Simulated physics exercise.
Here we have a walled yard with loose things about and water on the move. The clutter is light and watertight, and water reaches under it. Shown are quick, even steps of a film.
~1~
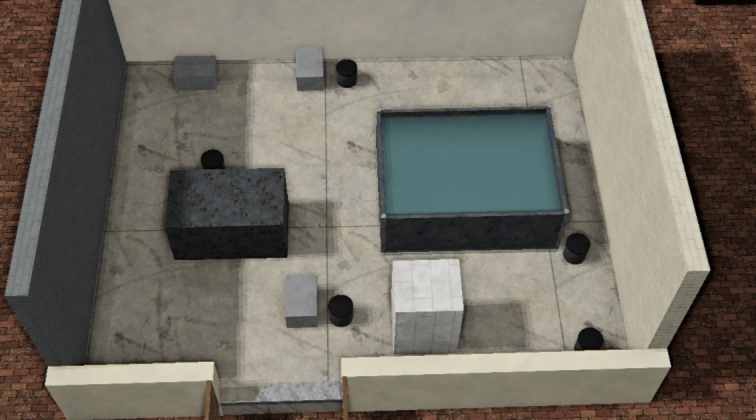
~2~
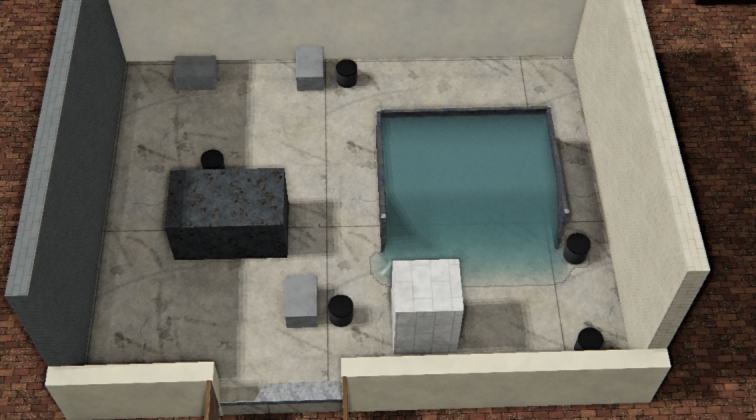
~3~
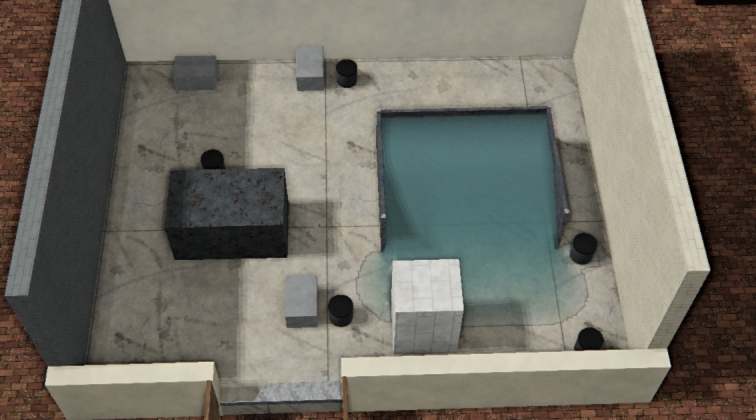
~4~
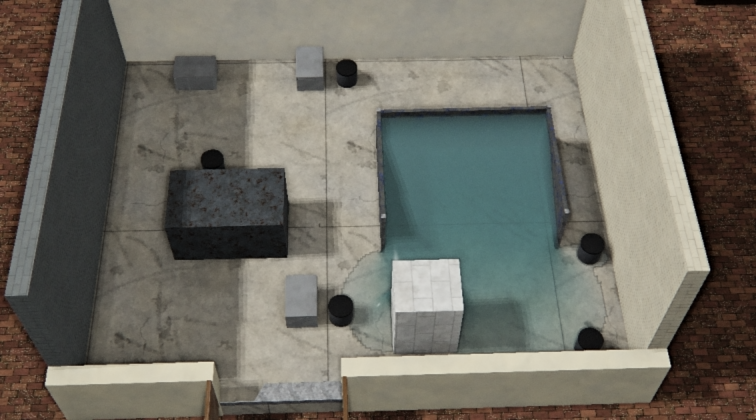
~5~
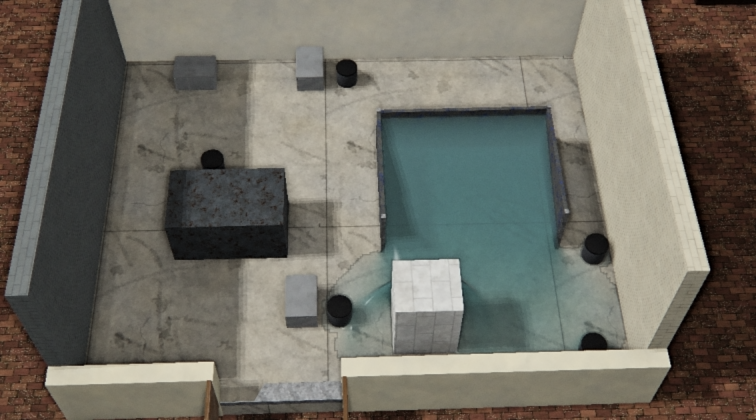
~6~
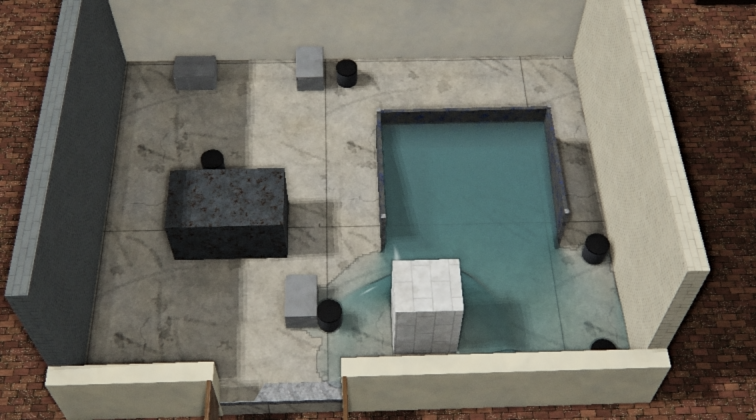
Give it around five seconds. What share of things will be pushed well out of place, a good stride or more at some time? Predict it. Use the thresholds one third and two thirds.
I'd put it between one third and two thirds.
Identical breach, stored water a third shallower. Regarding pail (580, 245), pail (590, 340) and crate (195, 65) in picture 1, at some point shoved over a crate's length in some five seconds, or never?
Order as given: Displaced that much; displaced that much; not past it.
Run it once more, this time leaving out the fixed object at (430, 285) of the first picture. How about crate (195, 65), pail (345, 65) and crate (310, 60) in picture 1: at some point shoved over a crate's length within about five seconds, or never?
In sequence: Fell short, fell short, fell short.
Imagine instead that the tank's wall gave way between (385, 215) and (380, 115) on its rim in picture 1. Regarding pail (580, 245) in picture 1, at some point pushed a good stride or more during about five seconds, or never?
Verdict: Not that far.
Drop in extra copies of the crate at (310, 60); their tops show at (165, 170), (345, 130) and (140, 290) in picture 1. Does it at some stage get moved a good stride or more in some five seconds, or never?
Stays put, stays put, shoved clear.
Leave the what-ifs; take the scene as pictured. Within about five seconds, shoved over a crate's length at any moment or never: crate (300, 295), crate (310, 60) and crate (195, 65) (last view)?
Per object, same order: The full distance / less than that / less than that.
A moment on, 1 of 8 are well off their spots; 2 afloat.
Next, 4 of 8 are well off their spots; 2 afloat.
Later, 4 of 8 are well off their spots; 3 afloat.
In the end, 5 of 8 are well off their spots, and 5 have been at some point; 4 afloat.
